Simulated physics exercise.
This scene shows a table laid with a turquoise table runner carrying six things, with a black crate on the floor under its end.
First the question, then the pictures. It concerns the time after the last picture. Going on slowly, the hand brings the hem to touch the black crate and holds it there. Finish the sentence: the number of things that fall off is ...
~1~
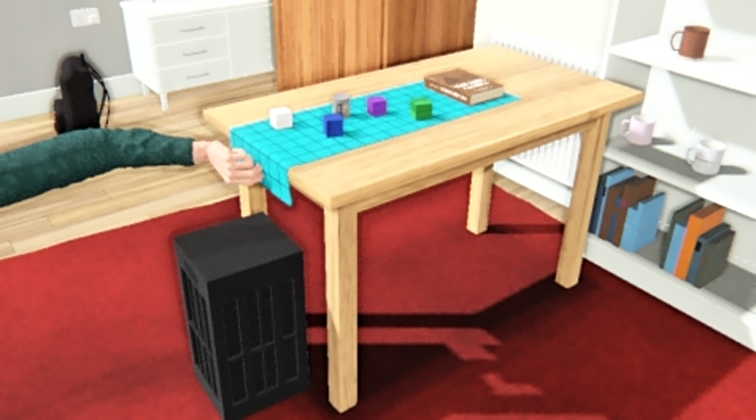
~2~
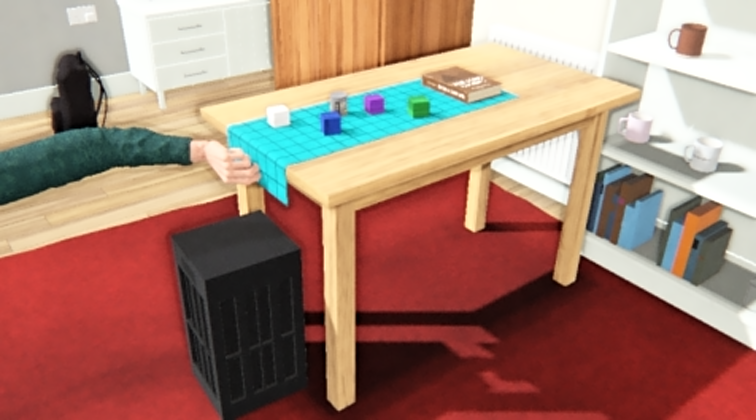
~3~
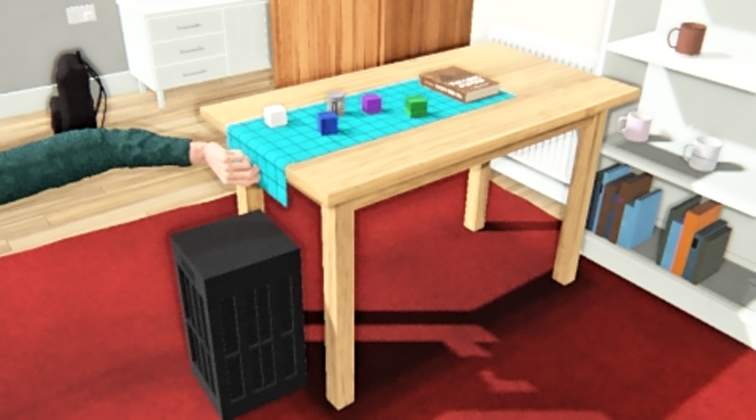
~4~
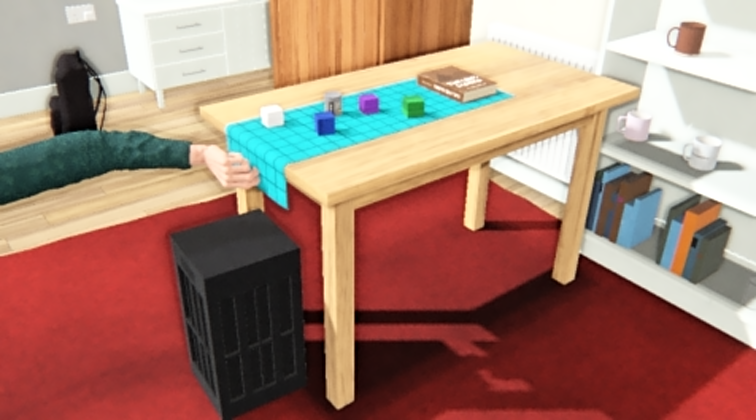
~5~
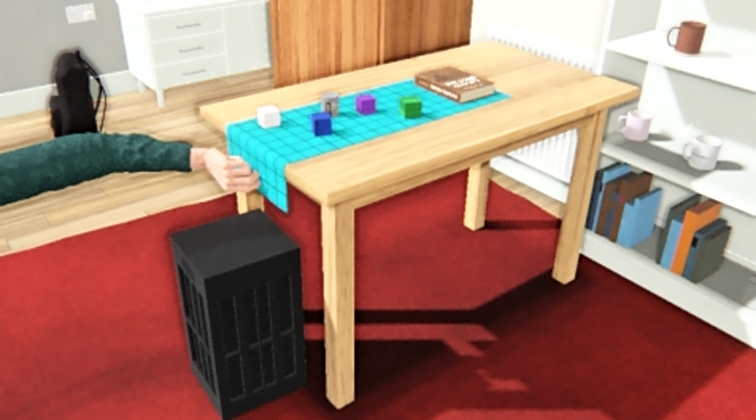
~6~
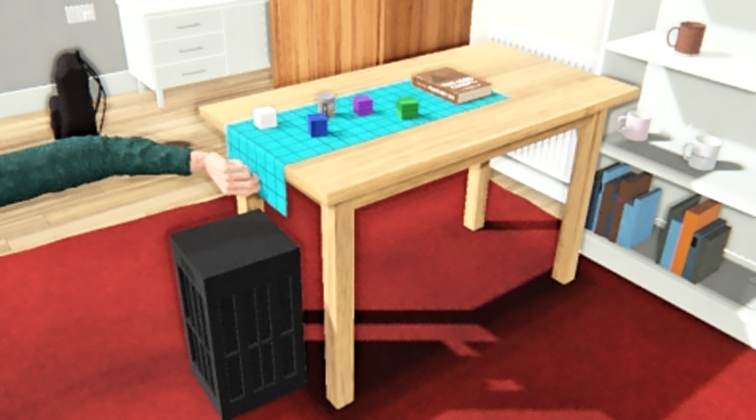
... one.
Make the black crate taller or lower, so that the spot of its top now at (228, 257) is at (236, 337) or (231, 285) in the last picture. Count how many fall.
Totals 4, 2.
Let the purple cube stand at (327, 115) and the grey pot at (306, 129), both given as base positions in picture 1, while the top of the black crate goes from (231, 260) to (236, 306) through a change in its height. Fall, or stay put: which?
First the purple cube: It ends off the top. Then the grey pot: It ends off the top.
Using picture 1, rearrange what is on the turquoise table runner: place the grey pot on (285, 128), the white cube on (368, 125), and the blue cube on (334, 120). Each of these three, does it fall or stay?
You'd see the grey pot go down, the white cube hang on and the blue cube hang on.
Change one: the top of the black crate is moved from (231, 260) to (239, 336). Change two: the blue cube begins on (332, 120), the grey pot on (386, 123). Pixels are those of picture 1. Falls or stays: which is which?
Outcome for the blue cube: It is lost. Outcome for the grey pot: It is lost.
A little later, hem near (258, 210); all still up.
Next, hem on the crate; white cube gone.
When it is over, hem on the crate; white cube gone. It carries off one.
